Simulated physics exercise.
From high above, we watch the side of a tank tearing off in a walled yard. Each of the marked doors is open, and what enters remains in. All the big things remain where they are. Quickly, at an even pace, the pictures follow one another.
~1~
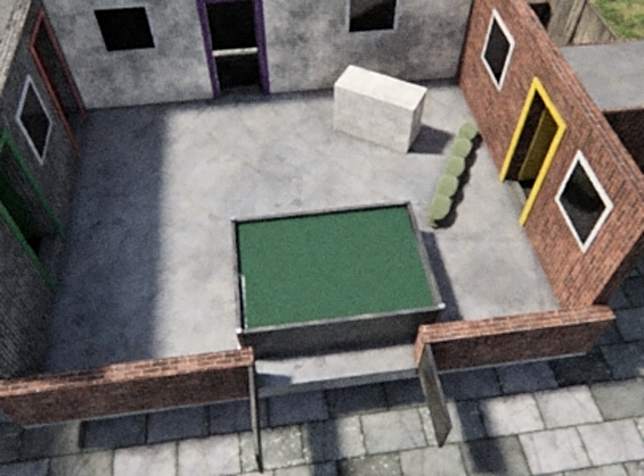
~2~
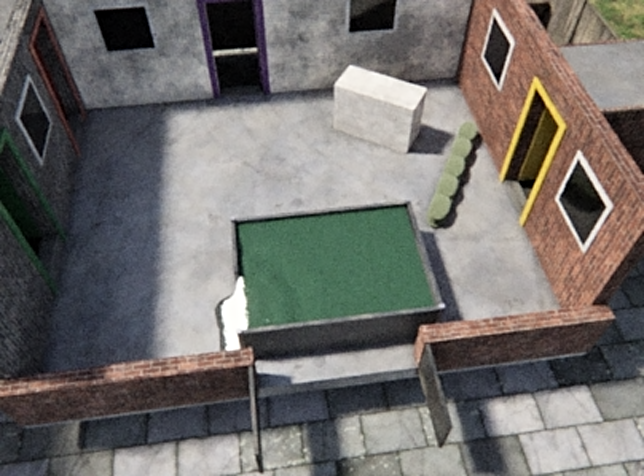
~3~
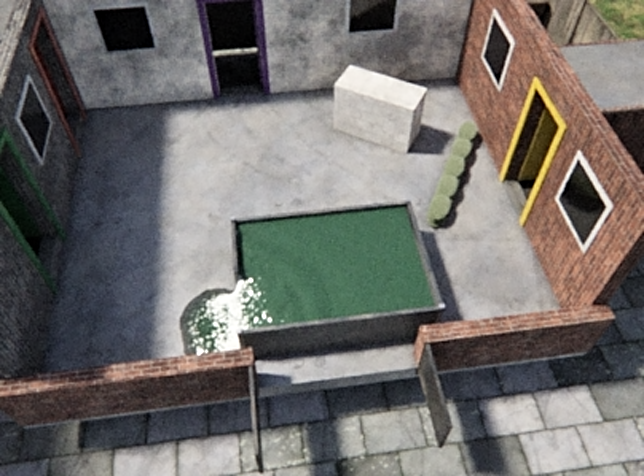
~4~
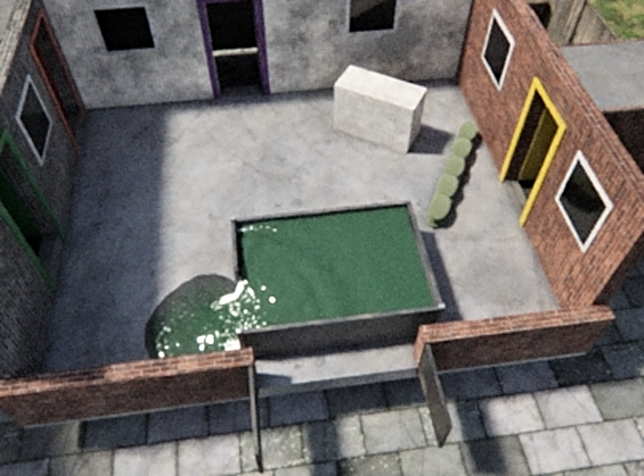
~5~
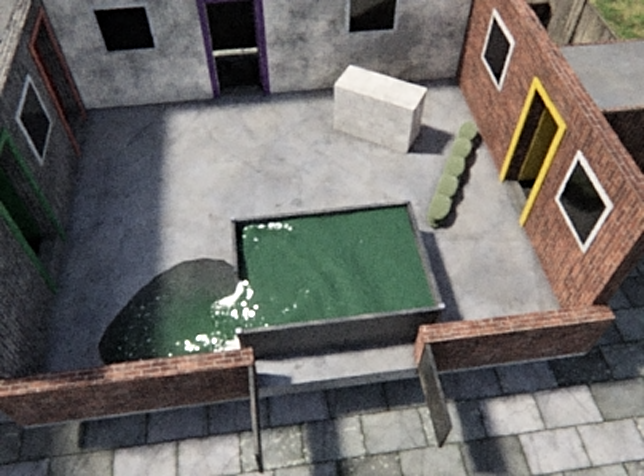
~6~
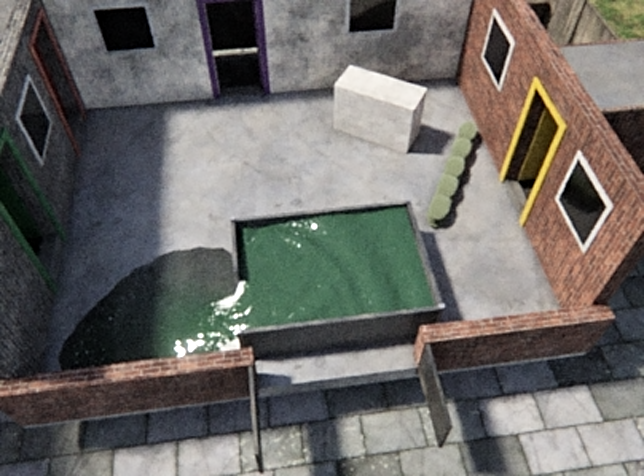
A big tank of green water sat still in a walled yard, then water burst out of its left side in white foam and spread leftward across the ground in a widening dark pool.
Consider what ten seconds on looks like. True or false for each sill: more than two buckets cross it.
Purple door - true; red door - false; green door - false; yellow door - false.
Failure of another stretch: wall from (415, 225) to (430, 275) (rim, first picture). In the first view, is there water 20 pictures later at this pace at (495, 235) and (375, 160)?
Going through them in order, the first ends up waterlogged and the second left dry.
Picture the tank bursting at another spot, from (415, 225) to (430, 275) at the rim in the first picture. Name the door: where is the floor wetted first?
It would be the yellow-painted one.
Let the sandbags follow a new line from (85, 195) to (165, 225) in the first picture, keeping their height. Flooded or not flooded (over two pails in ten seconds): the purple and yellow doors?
Door by door: The purple one remains within bounds, then the yellow one remains within bounds.
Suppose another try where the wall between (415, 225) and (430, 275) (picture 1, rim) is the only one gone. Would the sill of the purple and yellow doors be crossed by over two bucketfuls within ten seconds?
In that setup the purple door keeps within bounds, but the yellow door runs over the limit.
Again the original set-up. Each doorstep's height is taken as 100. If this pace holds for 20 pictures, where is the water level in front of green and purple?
Approx. 80 % then 0 %.
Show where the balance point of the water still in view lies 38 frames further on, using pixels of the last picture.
Estimate: (222, 231).
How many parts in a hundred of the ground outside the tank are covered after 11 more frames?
My estimate is close to 20 per cent.
A moment on, water covers 15 % of the floor; the purple door not reached, the red door not reached, the green door wet at the sill, nothing in, the yellow door not reached.
Next, water covers 20 % of the floor; the purple door not reached, the red door not reached, the green door wet at the sill, nothing in, the yellow door not reached.
Then, water covers 40 % of the floor; the purple door not reached, the red door wet at the sill, nothing in, the green door wet at the sill, nothing in, the yellow door not reached.
Later, water covers 60 % of the floor; the purple door over two buckets in, the red door wet at the sill, nothing in, the green door wet at the sill, nothing in, the yellow door not reached.
In the end, water covers 80 % of the floor; the purple door over two buckets in, the red door wet at the sill, nothing in, the green door wet at the sill, nothing in, the yellow door wet at the sill, nothing in.
